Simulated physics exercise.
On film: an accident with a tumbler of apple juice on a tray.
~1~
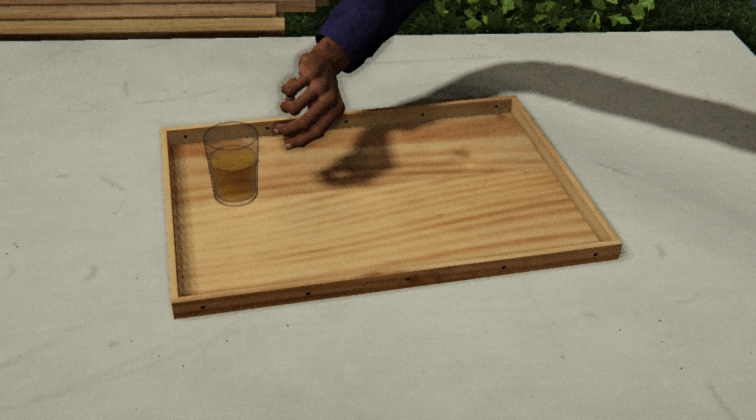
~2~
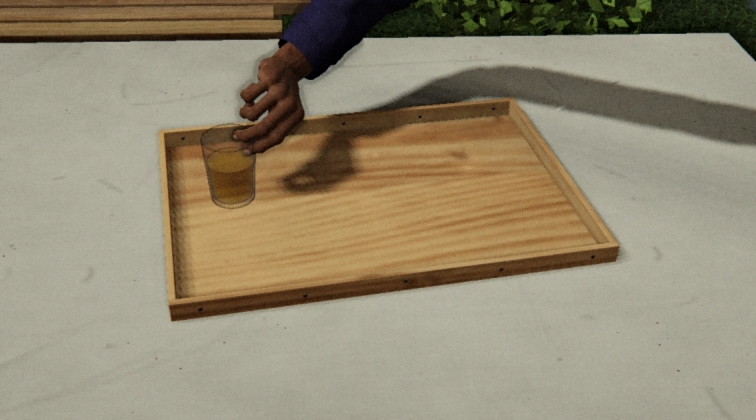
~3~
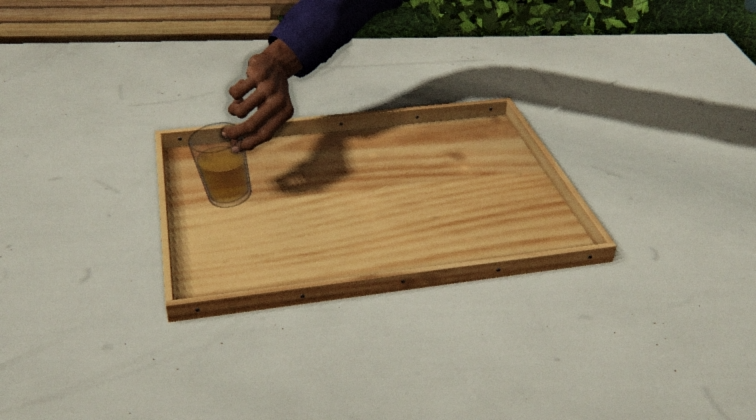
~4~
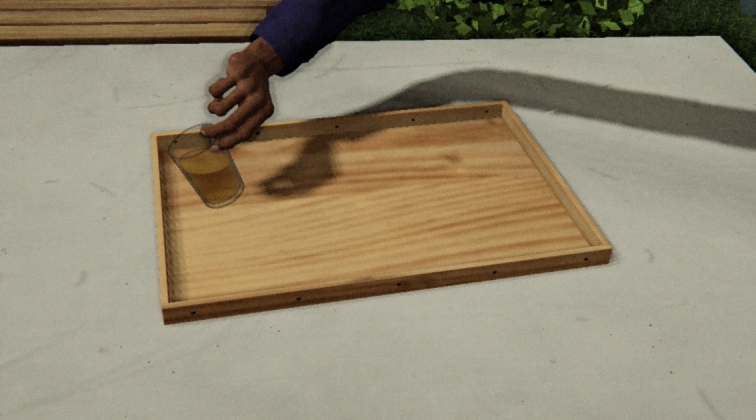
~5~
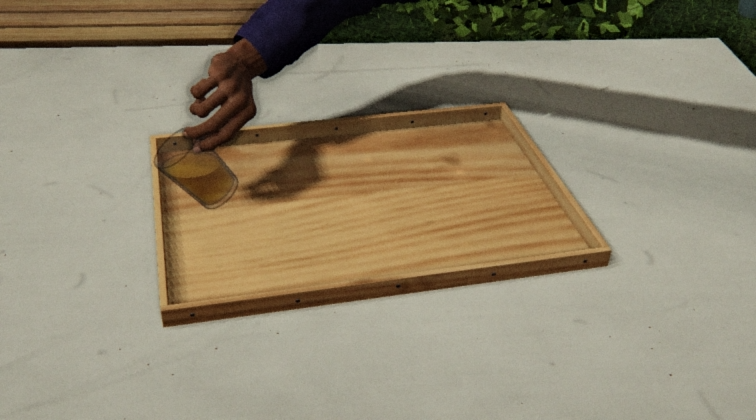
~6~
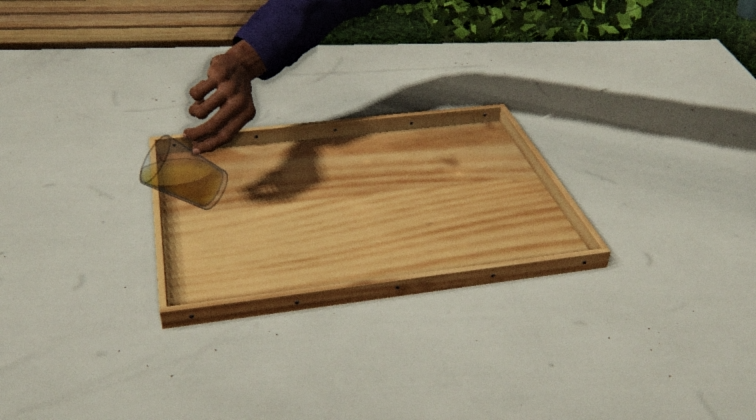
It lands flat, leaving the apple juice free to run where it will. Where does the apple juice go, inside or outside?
The tray loses it.
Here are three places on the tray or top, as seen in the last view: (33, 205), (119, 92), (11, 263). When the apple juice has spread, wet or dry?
Spot one - touched at some point; spot two - never touched; spot three - touched at some point.
Next, the tumbler lies across the rim; the puddle covers about as much as a plate; the table is getting wet.
After that, the puddle covers about as much as a tray; the table is getting wet.
Finally, the puddle covers about as much as a tray; the table is getting wet.
